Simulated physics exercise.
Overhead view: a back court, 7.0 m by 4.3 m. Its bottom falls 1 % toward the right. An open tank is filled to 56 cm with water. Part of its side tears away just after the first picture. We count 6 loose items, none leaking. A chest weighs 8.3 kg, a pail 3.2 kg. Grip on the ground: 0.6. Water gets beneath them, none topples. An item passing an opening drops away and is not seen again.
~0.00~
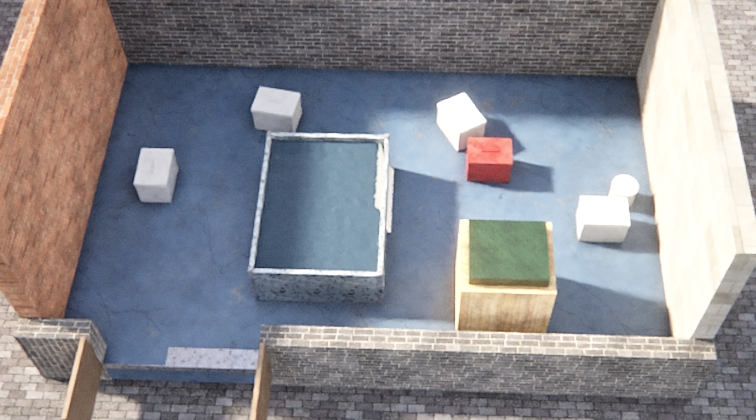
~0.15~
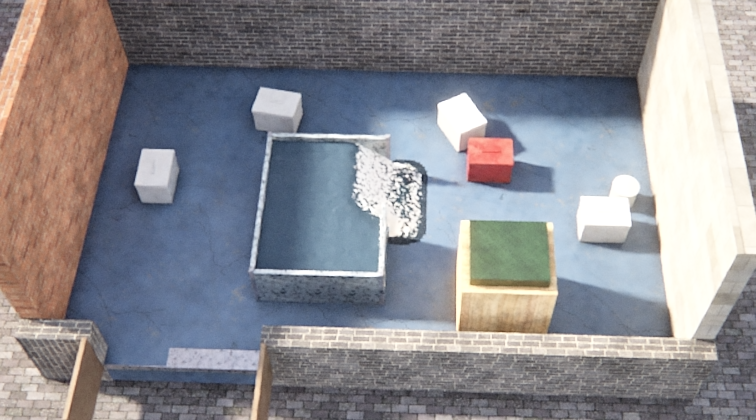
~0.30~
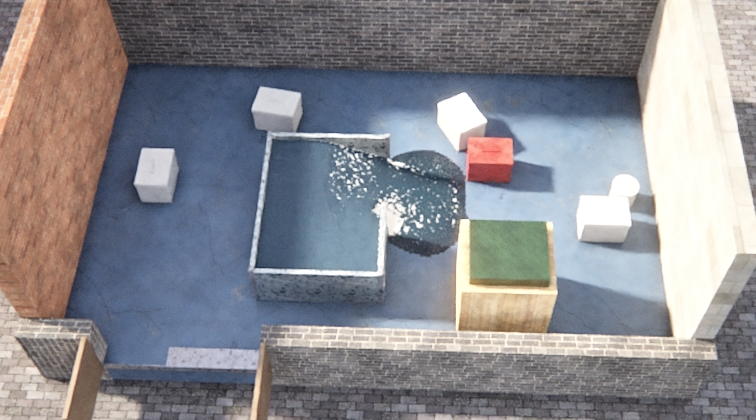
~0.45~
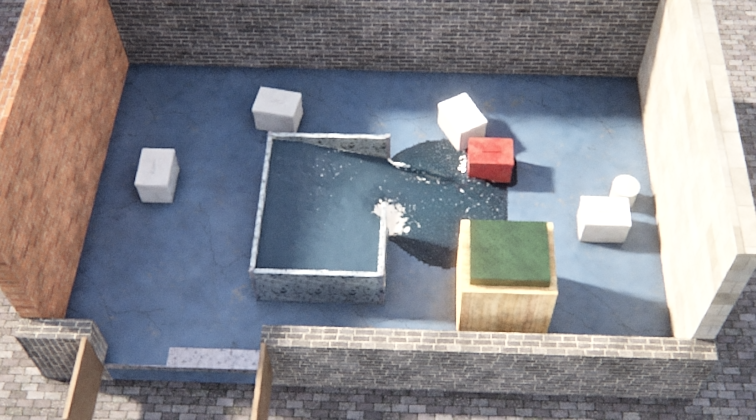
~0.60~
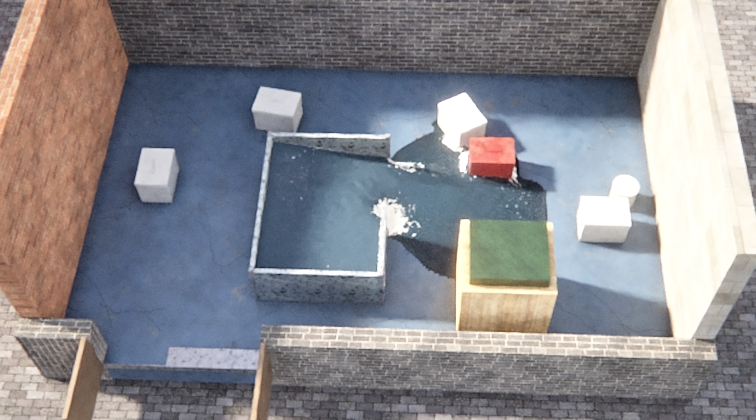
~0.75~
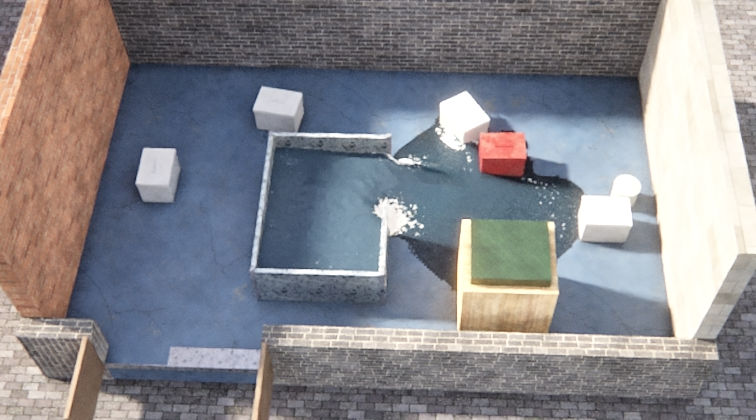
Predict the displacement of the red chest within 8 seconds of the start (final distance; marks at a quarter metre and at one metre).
Washed away.
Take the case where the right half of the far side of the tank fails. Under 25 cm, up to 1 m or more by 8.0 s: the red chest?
From there, the red chest remains planted.
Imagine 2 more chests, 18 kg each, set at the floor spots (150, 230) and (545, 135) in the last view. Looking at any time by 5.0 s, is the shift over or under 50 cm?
Taking them in order, they come out smaller and greater.
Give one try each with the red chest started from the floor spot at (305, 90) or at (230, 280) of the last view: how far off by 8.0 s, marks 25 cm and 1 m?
At the first spot it shifts partway; at the second it keeps its position.
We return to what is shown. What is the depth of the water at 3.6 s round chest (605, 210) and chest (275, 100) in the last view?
I'd put it at 15 cm and 0 cm respectively.
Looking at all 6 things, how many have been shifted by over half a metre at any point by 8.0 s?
Tally: 4.
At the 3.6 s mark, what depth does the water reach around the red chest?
About 14 cm.
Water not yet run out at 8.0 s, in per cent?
Around 98 % of the water.
After 1.6 s the red chest is near (609, 115), 1.6 m from its start, aground; 0 of 6 are out; 2 afloat.
After 3.6 s the red chest is near (542, 94), 1.1 m from its start, afloat; 0 of 6 are out; 4 afloat.
After 5.6 s the red chest is near (481, 87), 1.0 m from its start, afloat; 0 of 6 are out; 4 afloat.
After 8.0 s the red chest is near (352, 82), 2.1 m from its start, afloat; 0 of 6 are out; 4 afloat.
